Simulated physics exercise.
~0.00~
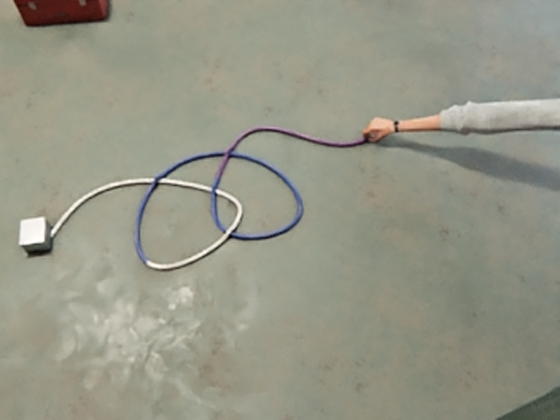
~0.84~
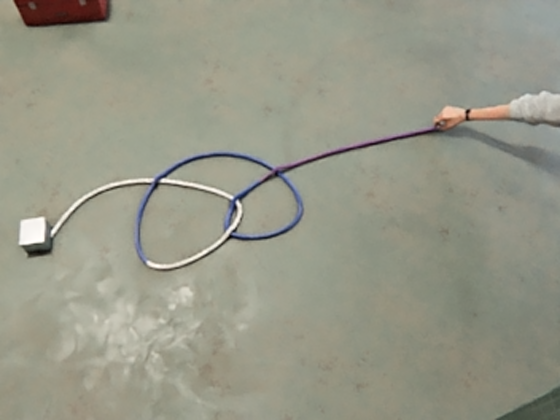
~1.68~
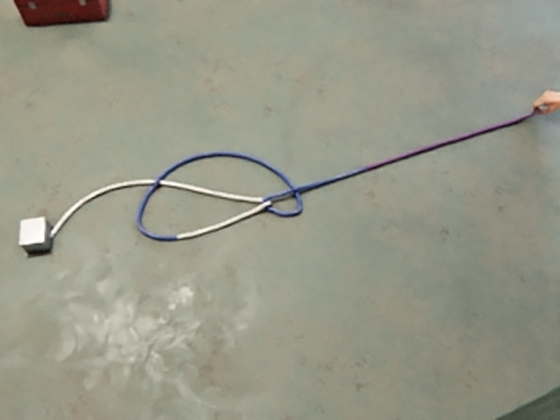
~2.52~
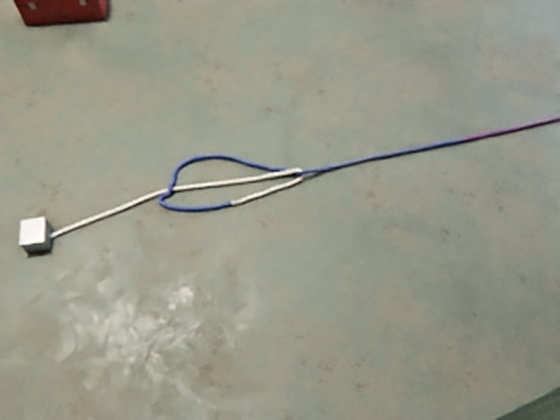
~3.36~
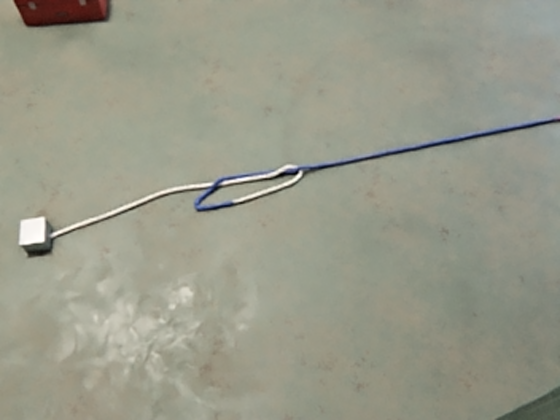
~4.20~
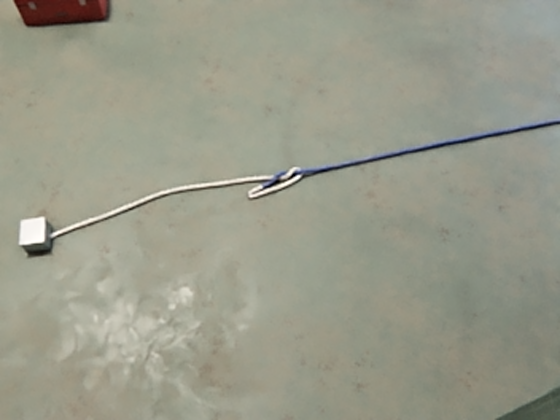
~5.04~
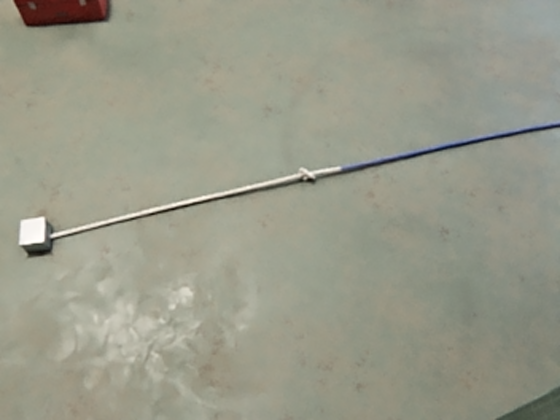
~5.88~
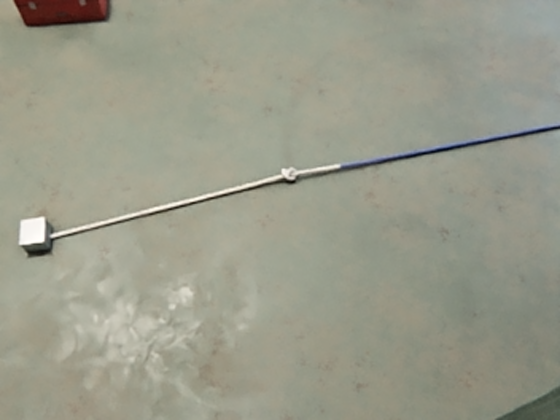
A looped white and blue rope is pulled right by a hand and tightens into a small knot.
